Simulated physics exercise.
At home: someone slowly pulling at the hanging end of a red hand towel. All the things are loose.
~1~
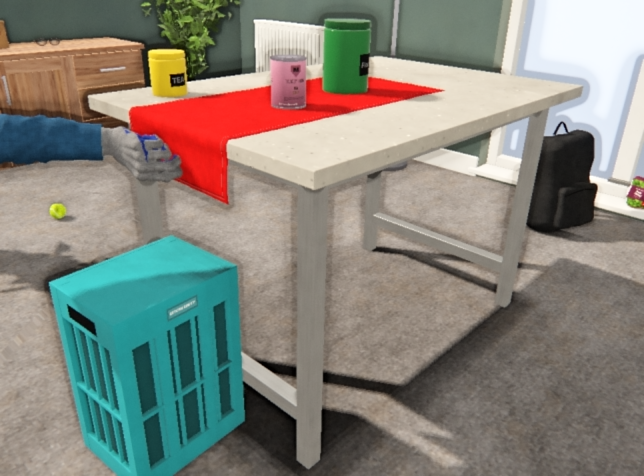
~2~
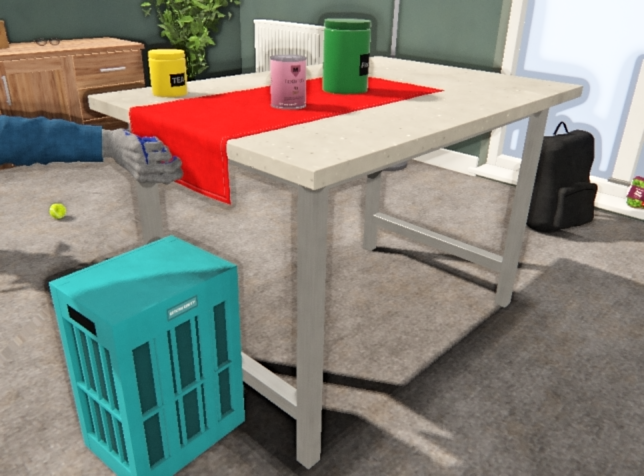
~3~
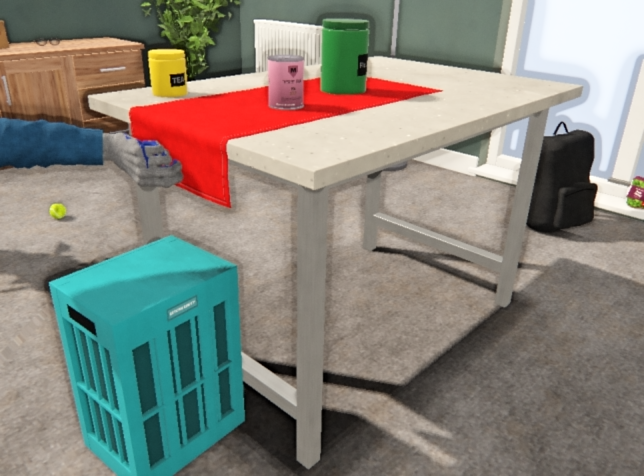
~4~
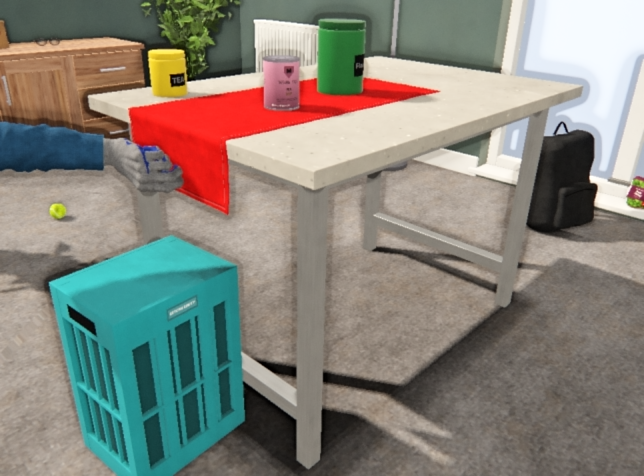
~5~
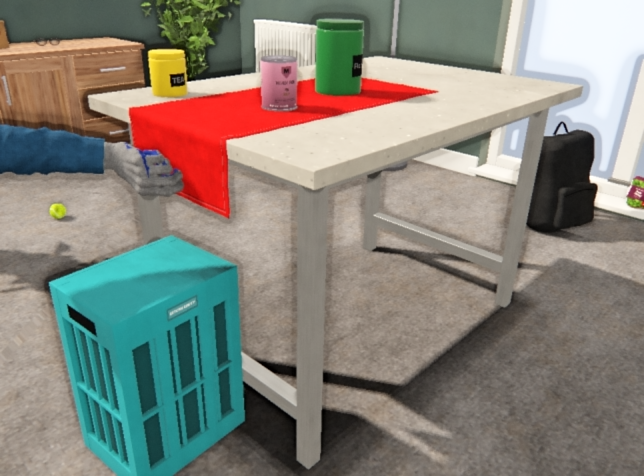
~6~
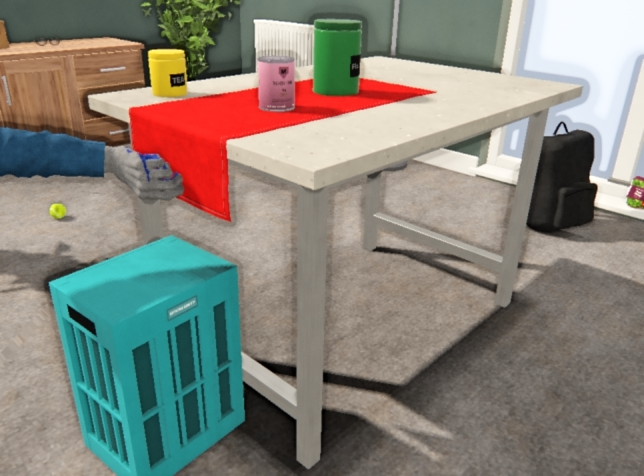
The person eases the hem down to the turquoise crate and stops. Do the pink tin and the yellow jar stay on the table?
The pink tin stays on the table; the yellow jar remains up there.
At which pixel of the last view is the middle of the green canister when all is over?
Its middle is at (293, 63).
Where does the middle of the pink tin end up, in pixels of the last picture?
Close to (221, 92).
Then, 0.46 s past the final frame, hem going down; tin carried along near (243, 89); jar still.
Then, 0.86 s past the final frame, hem on the crate; tin carried along near (221, 92); jar still.
When it is over, hem on the crate; tin carried along near (221, 92); jar still. The pink tin remains up there and the yellow jar keeps clear of the edge.
